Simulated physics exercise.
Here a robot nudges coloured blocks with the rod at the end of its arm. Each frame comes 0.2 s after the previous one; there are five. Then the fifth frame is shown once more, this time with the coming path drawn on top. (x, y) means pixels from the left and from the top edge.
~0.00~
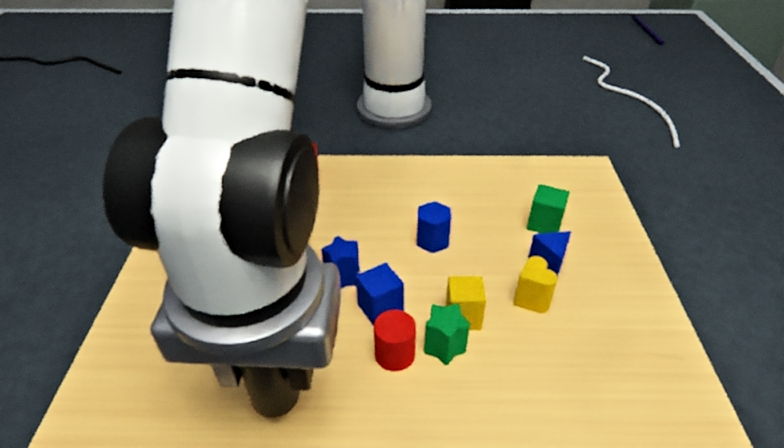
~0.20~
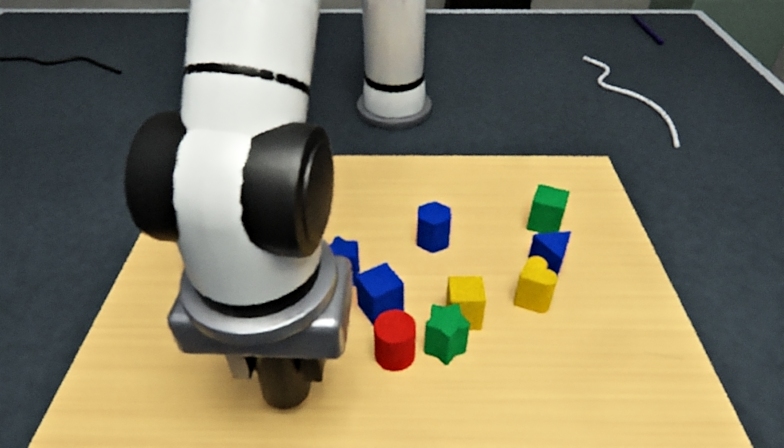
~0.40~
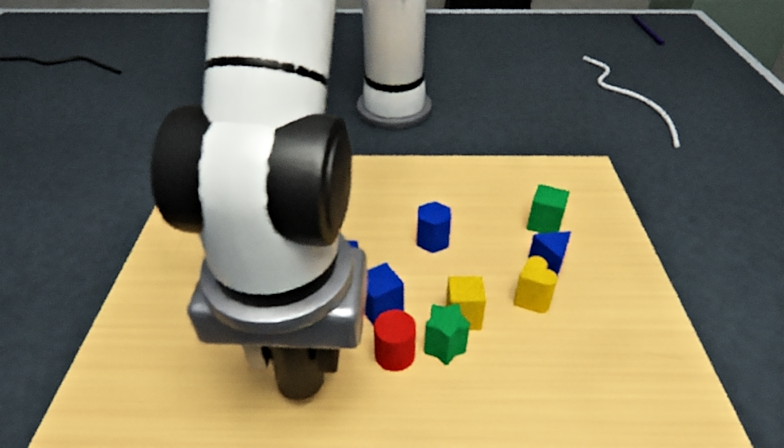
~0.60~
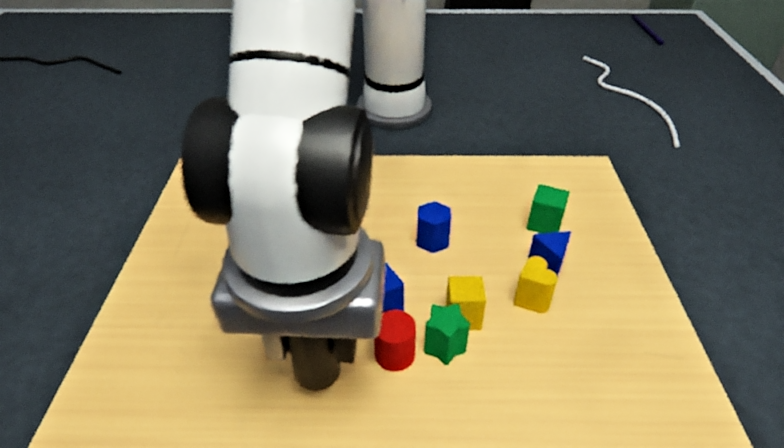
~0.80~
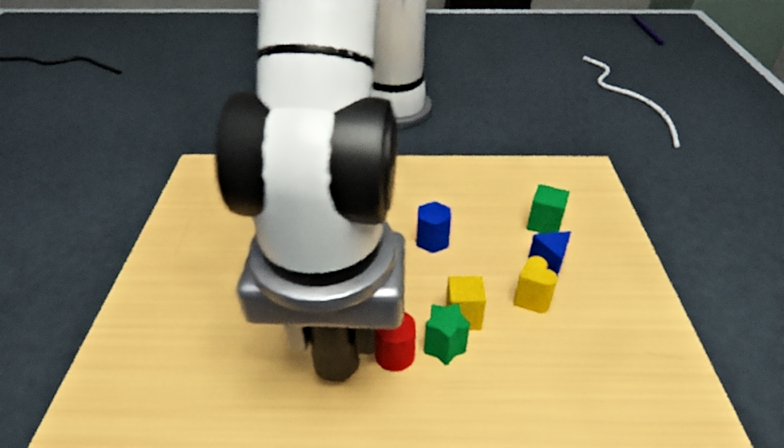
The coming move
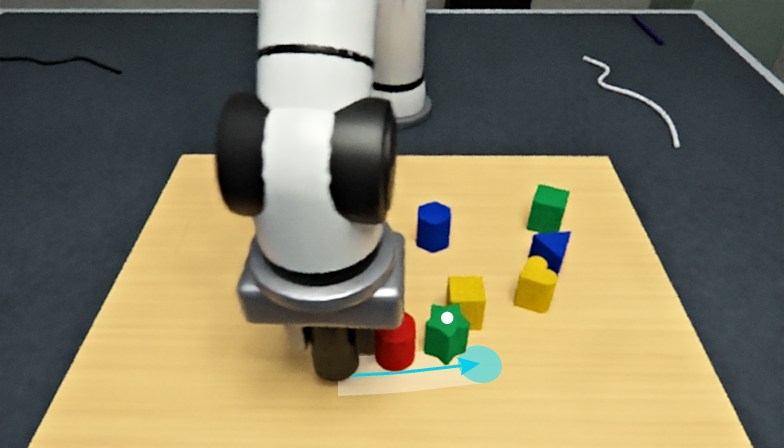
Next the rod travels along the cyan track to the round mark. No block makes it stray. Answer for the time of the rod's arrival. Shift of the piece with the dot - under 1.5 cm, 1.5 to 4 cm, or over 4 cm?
Moves over 4 cm.
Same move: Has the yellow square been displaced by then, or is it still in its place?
The yellow square will be pushed away from where it stands.
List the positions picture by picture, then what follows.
In the first picture, rod's lower end (276, 396); blue square (380, 279); red circle (395, 325); green star (447, 318); yellow square (467, 288).
In the second picture, rod (287, 388); blocks still.
In the third picture, rod (301, 380); blocks still.
In the fourth picture, rod (318, 371); blocks still.
In the fifth picture, rod (337, 362); blue square hidden; red circle partly hidden; green star (447, 318); yellow square (467, 288).
Drawn move, from (338, 376) directly to (480, 364); the dot is on the green star.
One third of the way, rod (388, 359); red circle (416, 317); green star (457, 317).
Two thirds of the way, rod (436, 355); red circle (438, 305); green star (474, 316); yellow square (471, 285).
At the end, rod (482, 350); blue square still; red circle (439, 304); green star (499, 305), turned 15° anticlockwise; yellow square (473, 281).
